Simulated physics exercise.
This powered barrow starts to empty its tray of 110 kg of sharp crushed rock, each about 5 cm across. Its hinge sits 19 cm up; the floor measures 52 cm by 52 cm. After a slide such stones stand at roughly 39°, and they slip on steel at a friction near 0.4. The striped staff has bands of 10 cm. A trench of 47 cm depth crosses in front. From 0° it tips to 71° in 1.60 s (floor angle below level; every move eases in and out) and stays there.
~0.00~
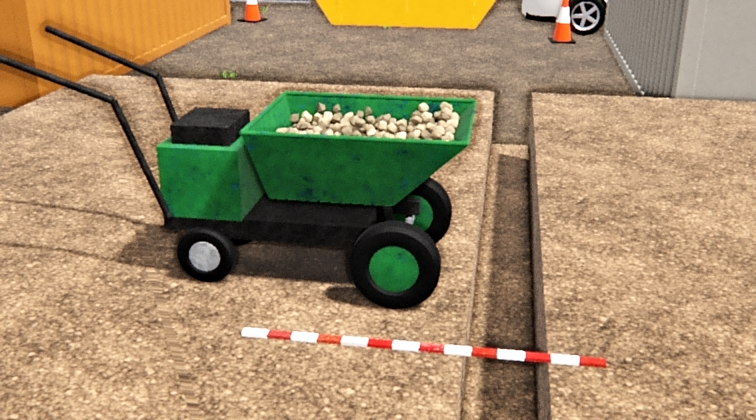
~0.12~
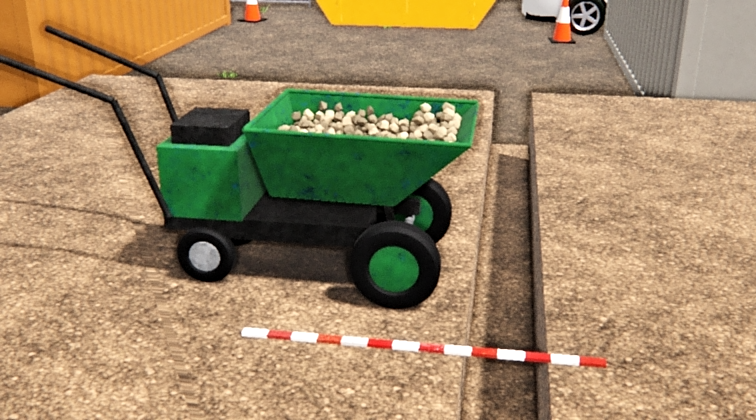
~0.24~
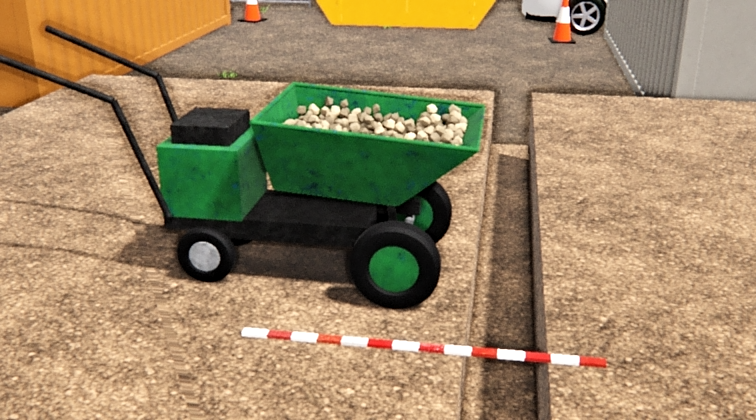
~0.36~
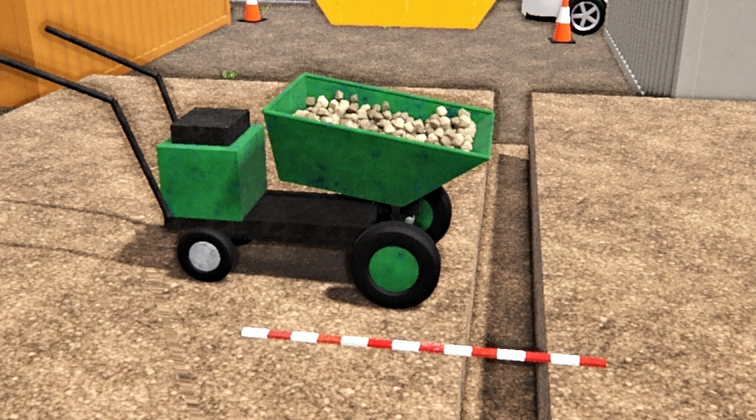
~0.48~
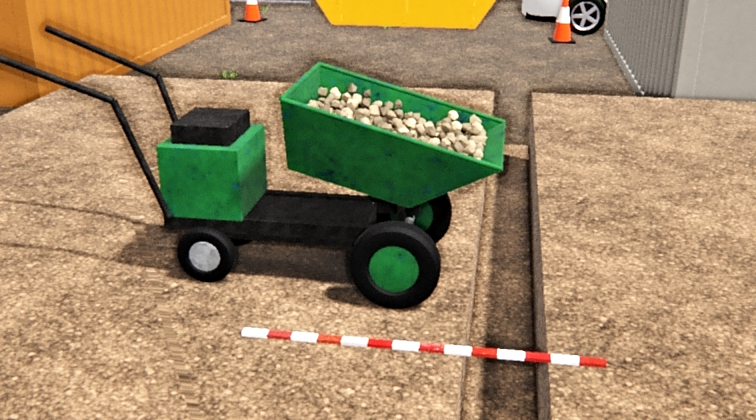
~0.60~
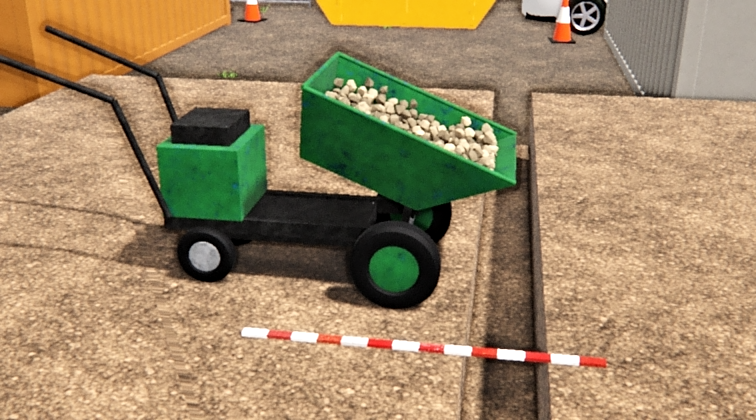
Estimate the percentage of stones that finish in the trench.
Close to 5 in a hundred.
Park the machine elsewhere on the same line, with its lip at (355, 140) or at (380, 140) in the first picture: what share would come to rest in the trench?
Near 75 per cent from the first place, 100 from the second.
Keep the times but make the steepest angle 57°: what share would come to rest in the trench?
It would be near 10 per cent.
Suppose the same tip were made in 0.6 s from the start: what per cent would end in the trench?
Then about 5 per cent.
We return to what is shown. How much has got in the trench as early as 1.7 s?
Some 0 per cent.
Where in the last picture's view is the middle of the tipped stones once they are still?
Around (587, 279).
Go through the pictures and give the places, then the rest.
Lip at (467, 144), floor tilted 0°, highest stones at (436, 116), in the first picture.
Lip at (470, 146), floor tilted 1°, highest stones at (409, 112); the stones move at 0.2 m/s on average, in the second picture.
Lip at (478, 151), floor tilted 4°, highest stones at (400, 112); the stones move at 0.3 m/s on average, in the third picture.
The tray is at 9°, its lip at (489, 158); the top of the load is at (328, 106); the stones move at 0.4 m/s on average, in the fourth picture.
The tray is at 15°, its lip at (502, 169); the top of the load is at (338, 97); the stones move at 0.5 m/s on average, in the fifth picture.
The tray is at 22°, its lip at (515, 184); the top of the load is at (351, 91); the stones move at 0.5 m/s on average, in the sixth picture.
After 1.2 s the floor is at 60°; 100 % in the tray; the foremost stones are at (544, 229).
After 1.7 s the floor is at 71°; 67 % in the tray, 32 % past the trench; the foremost stones are at (636, 283).
After 2.0 s the floor is at 71°; 40 % in the tray, 2 % in the trench, 58 % past the trench; the foremost stones are at (703, 301).
After 4.0 s the floor is at 71°; 34 % in the tray, 5 % in the trench, 61 % past the trench; the foremost stones are at (713, 307).
